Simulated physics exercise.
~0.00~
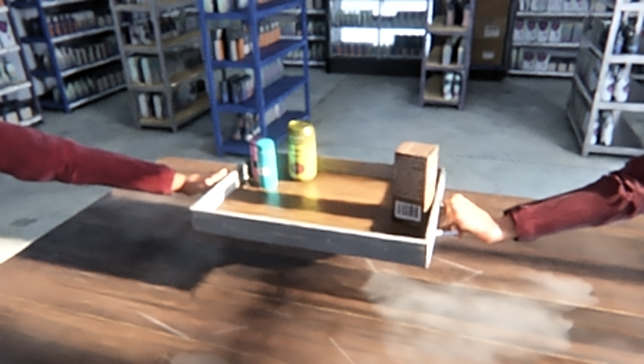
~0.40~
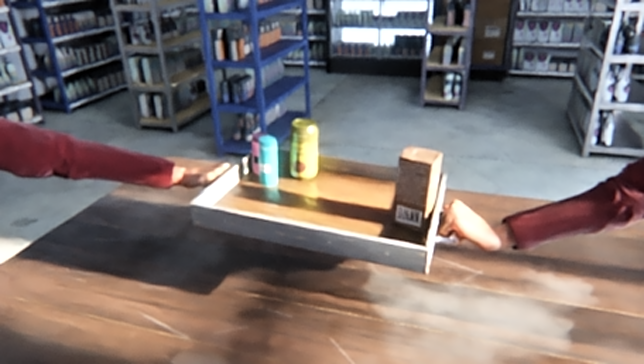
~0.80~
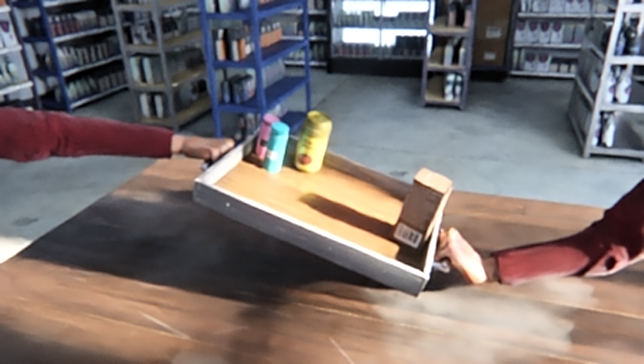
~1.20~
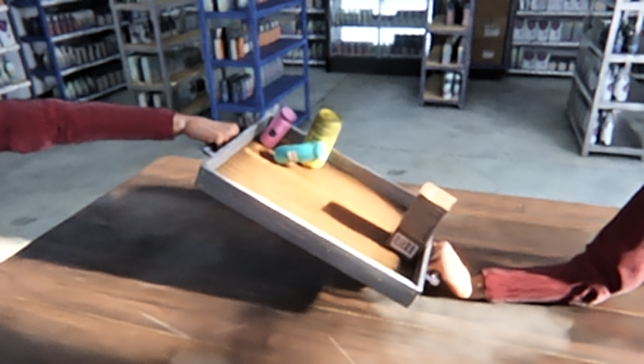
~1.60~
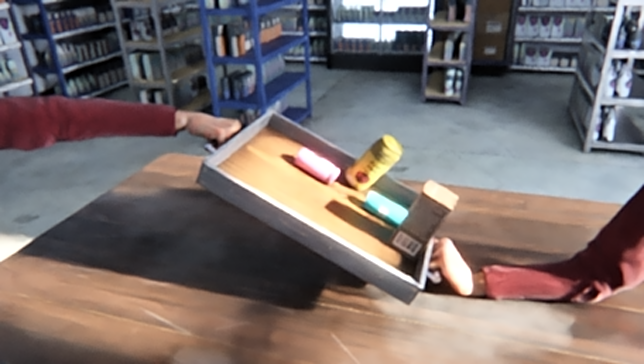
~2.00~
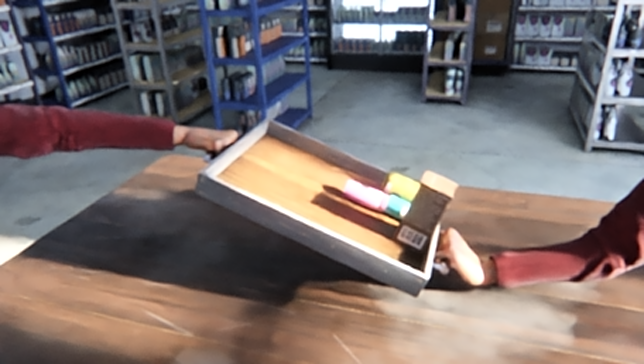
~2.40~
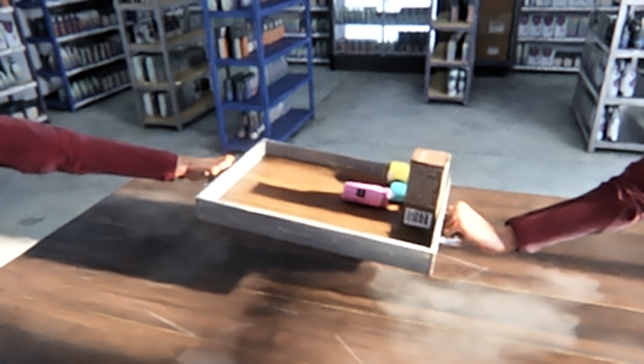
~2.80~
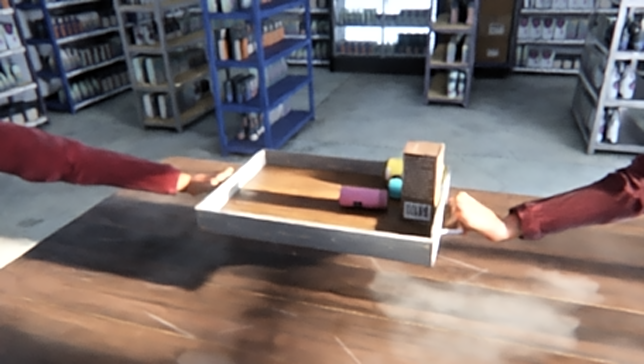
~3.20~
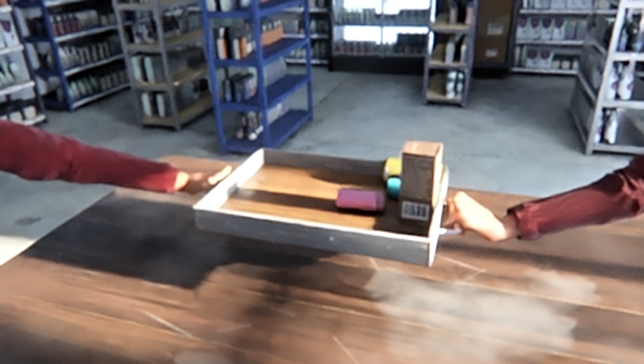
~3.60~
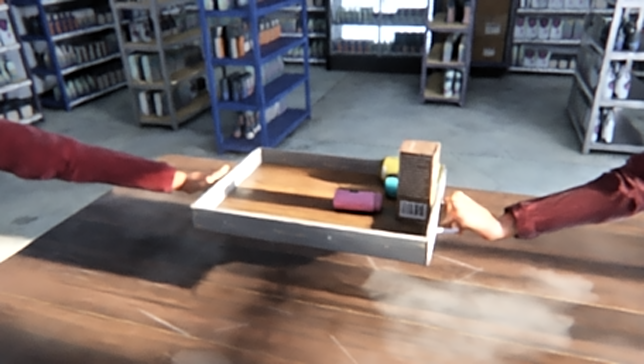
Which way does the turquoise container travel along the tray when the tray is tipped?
It falls over and moves to the right, ending up on its side next to the brown carton.
